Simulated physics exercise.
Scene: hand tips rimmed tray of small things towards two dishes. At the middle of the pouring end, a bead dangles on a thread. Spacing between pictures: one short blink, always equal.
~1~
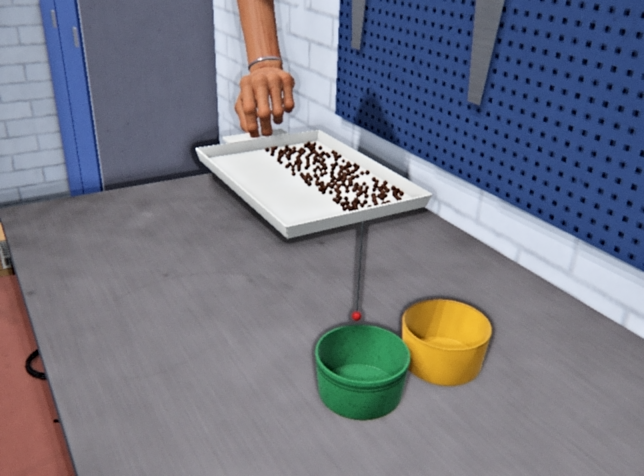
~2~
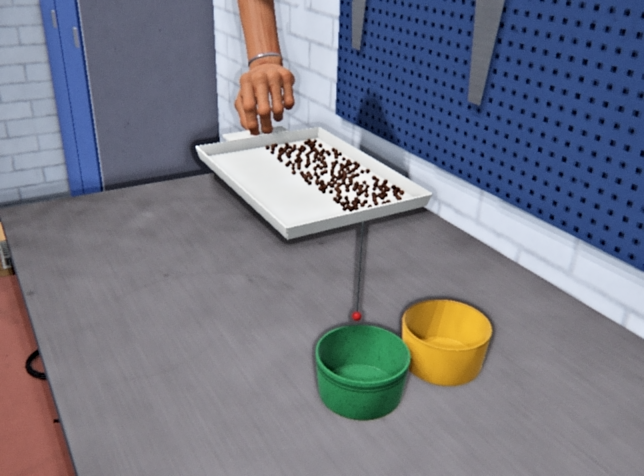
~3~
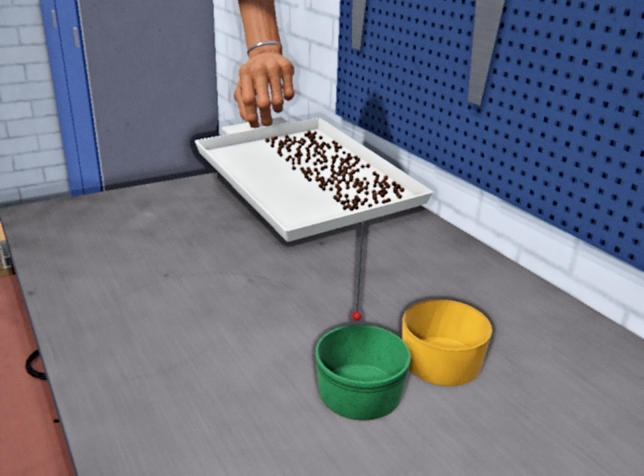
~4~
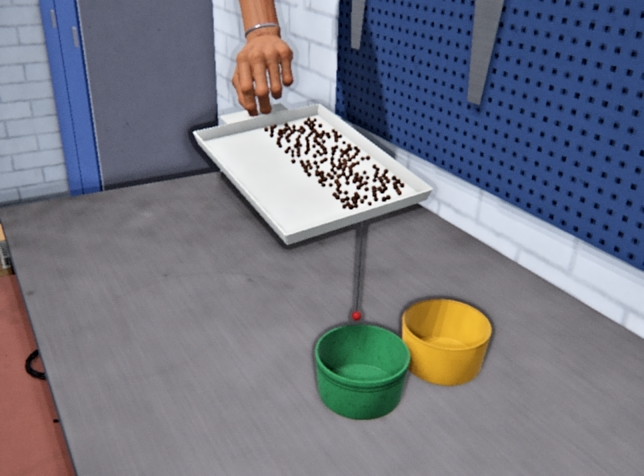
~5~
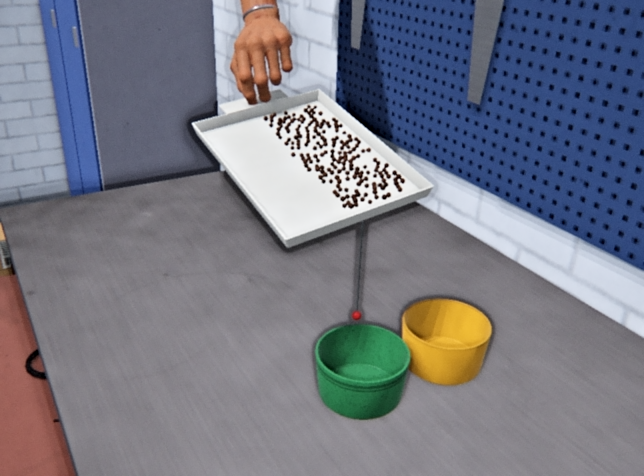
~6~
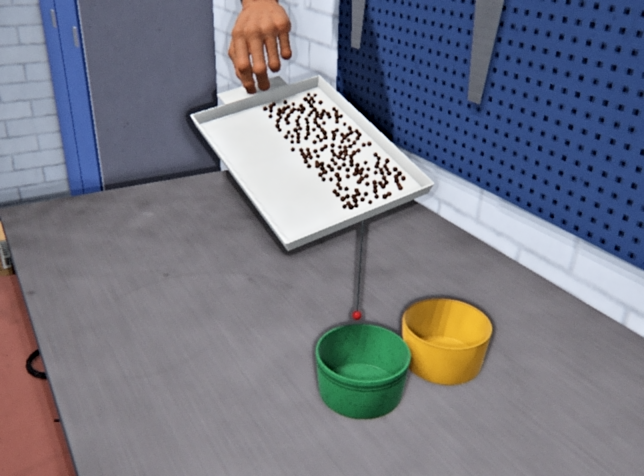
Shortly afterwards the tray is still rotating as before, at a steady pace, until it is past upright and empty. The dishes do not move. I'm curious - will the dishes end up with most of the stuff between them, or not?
Looks like most of the load ends up spilled, you see.
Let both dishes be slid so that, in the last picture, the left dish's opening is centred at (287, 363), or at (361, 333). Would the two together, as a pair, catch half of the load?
Taking the places in turn, it's past half and then shy of half.
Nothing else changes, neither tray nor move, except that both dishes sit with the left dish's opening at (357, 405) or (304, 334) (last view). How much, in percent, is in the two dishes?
It comes to roughly 0 per cent in one try and roughly 70 per cent in the next.
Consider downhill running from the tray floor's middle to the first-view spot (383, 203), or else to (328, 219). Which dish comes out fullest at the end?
One gives the rightmost dish and two gives the leftmost dish.
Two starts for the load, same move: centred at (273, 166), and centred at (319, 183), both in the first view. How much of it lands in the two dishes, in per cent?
Shares in turn: 0 % and 10 %.
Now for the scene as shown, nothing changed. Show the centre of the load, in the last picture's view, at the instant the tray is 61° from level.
The load is centred around (299, 248).
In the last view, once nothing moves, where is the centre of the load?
The centre comes to rest close to (274, 402).
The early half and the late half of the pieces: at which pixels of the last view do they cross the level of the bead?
(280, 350) first, (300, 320) later.
Soon, tray tipped steeply; most on the tray; a stray few outside both; about a quarter in the air.
A while on, tray tipped right over; about a quarter on the tray; about half outside both; about a quarter in the air.
Towards the end, tray tipped past a quarter turn; a stray few in the left dish; nearly all outside both.
Finally, tray tipped past a quarter turn; a stray few in the left dish; none in the right dish; nearly all outside both.
